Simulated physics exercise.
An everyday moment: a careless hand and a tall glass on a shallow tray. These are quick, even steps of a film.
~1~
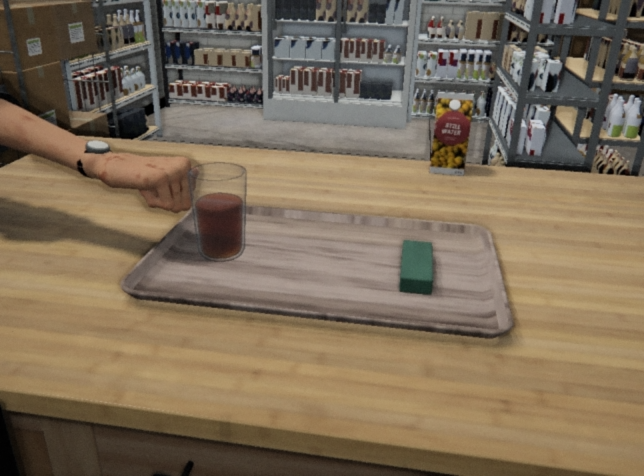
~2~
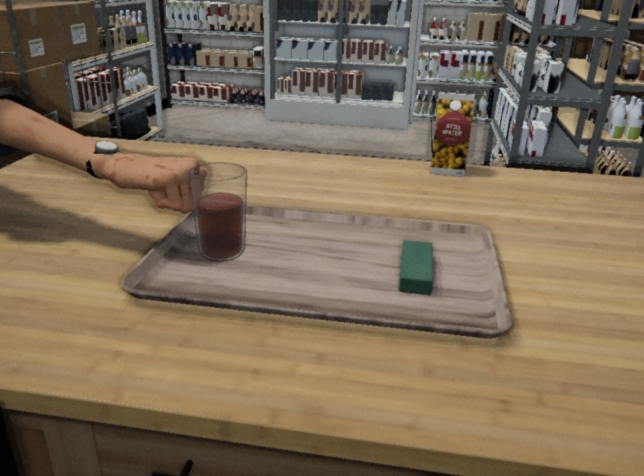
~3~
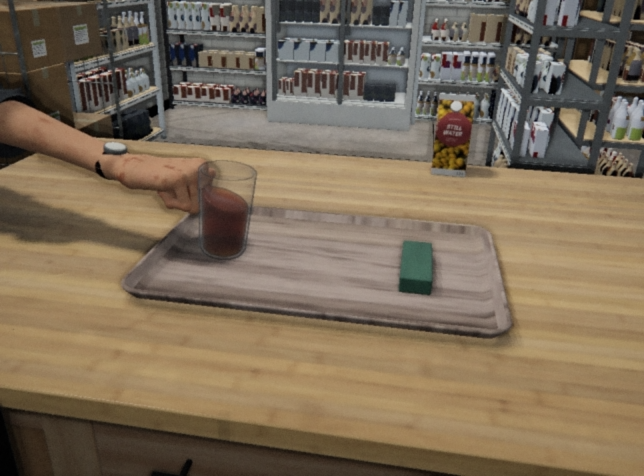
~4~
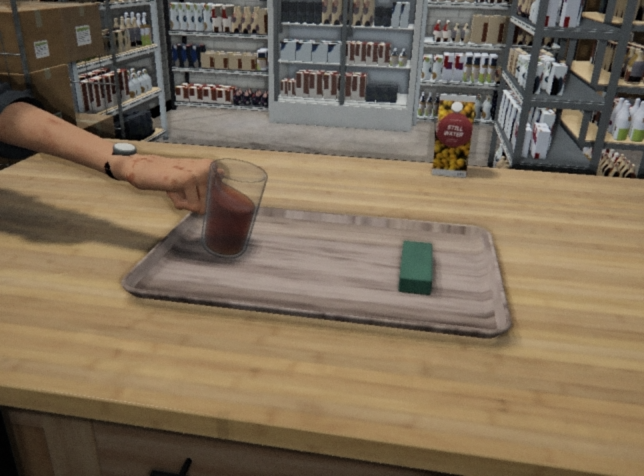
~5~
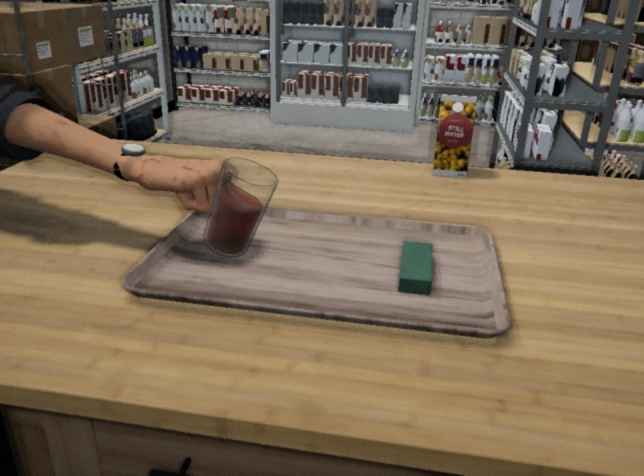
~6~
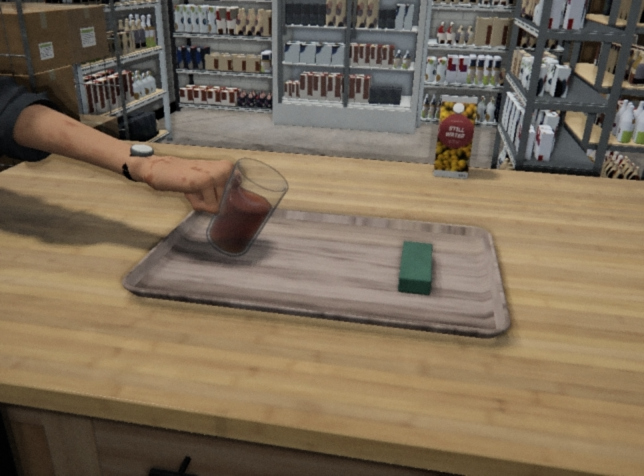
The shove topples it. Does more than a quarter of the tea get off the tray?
After the fall under a quarter gets off the tray.
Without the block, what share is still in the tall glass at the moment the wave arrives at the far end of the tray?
Some 45 per cent.
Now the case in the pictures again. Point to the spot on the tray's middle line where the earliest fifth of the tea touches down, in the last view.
At about (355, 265).
A moment on, the tall glass is falling and 99 per cent is in the glass, 0 on the tray and 1 above or beyond its rim.
Next, the tall glass lies on its side and 66 per cent is in the glass, 23 on the tray and 11 above or beyond its rim.
Then the tall glass lies on its side and 31 per cent is in the glass, 46 on the tray and 22 above or beyond its rim.
Later the tall glass lies on its side and 17 per cent is in the glass, 76 on the tray and 7 above or beyond its rim.
At rest 93 per cent is held by tray and glass, 7 is off the tray.
